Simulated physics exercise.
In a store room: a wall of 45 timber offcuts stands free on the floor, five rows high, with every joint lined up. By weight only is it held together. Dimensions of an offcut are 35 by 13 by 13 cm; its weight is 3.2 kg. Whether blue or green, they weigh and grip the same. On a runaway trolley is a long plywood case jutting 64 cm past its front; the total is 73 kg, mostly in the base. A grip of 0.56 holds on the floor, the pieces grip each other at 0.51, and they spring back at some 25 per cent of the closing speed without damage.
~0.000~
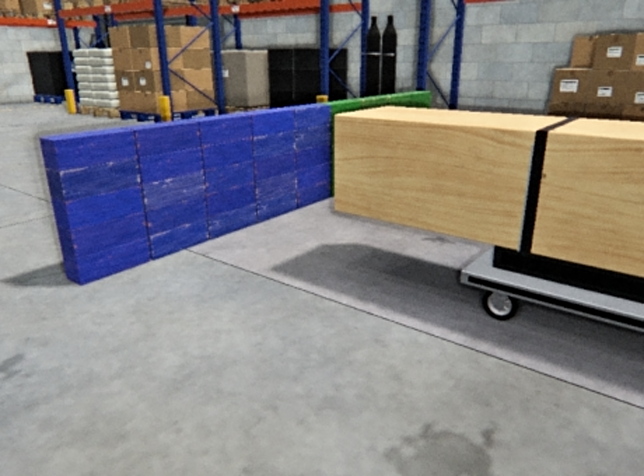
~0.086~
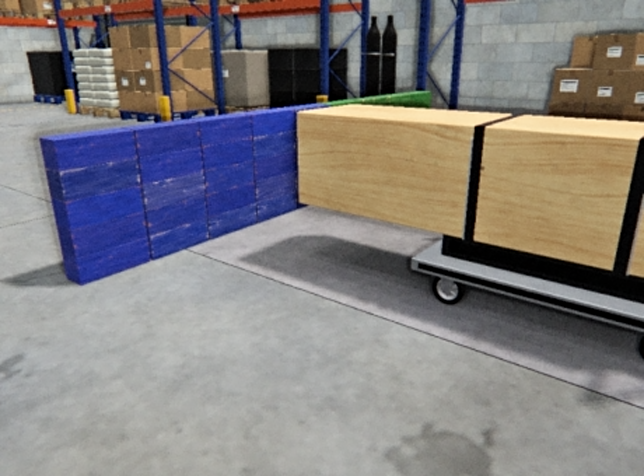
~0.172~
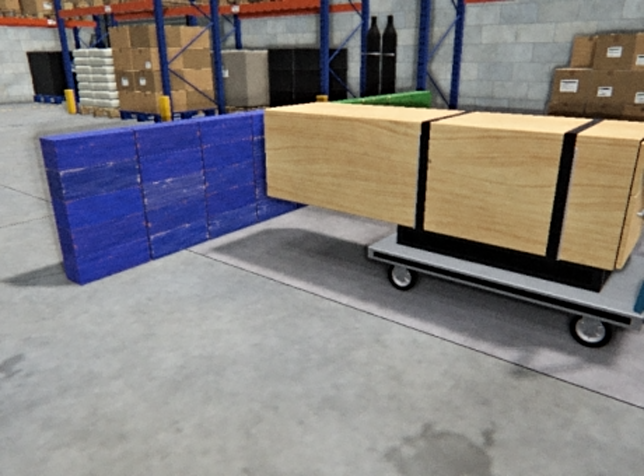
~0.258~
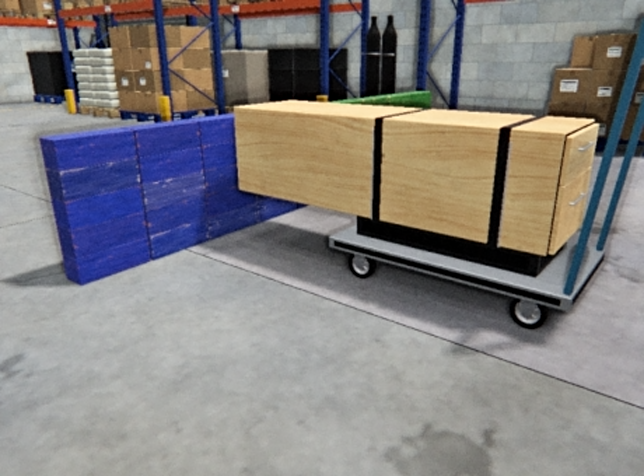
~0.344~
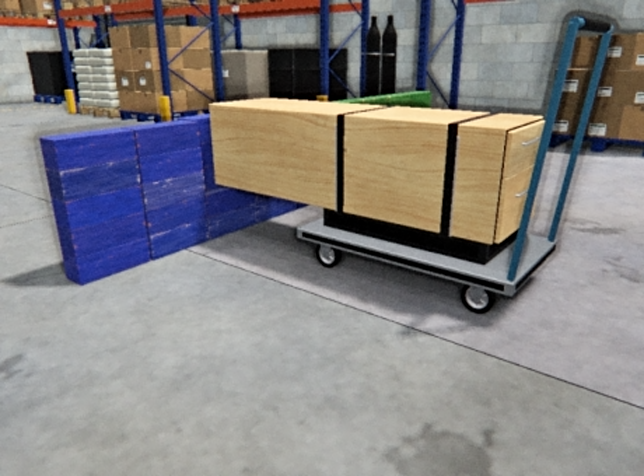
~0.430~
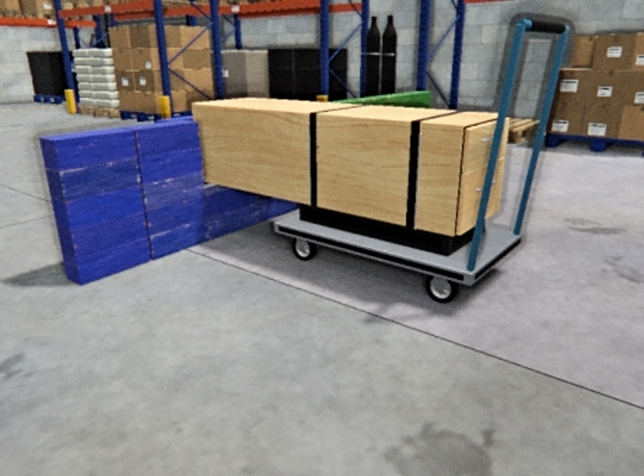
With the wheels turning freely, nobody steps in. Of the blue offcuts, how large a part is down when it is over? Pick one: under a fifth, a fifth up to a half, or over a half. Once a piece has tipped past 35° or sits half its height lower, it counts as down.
A fifth up to a half.
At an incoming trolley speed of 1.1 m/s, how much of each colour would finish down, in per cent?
Blue 40%, green 0%.
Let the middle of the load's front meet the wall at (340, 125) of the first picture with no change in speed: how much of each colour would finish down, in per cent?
That would leave blue at 20 % and green at 20 %.
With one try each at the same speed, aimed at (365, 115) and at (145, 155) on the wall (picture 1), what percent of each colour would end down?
Down by colour - blue: 0%, then 30%; green: 40%, then 0%.
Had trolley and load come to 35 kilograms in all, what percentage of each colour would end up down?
Share down - blue: 30; green: 0 (per cent).
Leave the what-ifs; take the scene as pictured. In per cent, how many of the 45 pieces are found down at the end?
Estimate: Close to 20%.
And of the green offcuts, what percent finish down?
Of the green ones, 0 per cent finish down.
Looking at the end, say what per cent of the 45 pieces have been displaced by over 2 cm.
Displaced: 20 %.
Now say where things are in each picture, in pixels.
In the first frame (places mark the middle of the side facing us), load (345, 146) 76 cm short of the wall; top blue offcut (275, 123); top green offcut (400, 104); nothing disturbed.
Load (307, 142) 55 cm short of the wall; top blue offcut (275, 123), in the second frame.
Load (274, 137) 34 cm short of the wall, in the third frame.
Load (243, 134) 14 cm short of the wall, in the fourth frame.
Load (218, 130) 51 mm into the wall's line; 6 disturbed, none down, in the fifth frame.
Load (200, 128) 20 cm into the wall's line; top green offcut (400, 104); 6 disturbed, none down, in the sixth frame.
After 0.72 s, load 68 cm past the wall's line, still rolling; 6 of the 25 blue offcuts down (6 of 45 in all colours); top blue offcut on its side.
After 1.14 s, load 1.18 m past the wall's line, still rolling; 8 of the 25 blue offcuts down (8 of 45 in all colours); top blue offcut on its side.
At rest (2.4 s), load 1.60 m past the wall's line, stopped; 8 of the 25 blue offcuts down (8 of 45 in all colours); top blue offcut upside down; top green offcut unmoved. That is 32 per cent. As the last picture would show them, middles, top blue offcut near (126, 157), top green offcut near (393, 103).
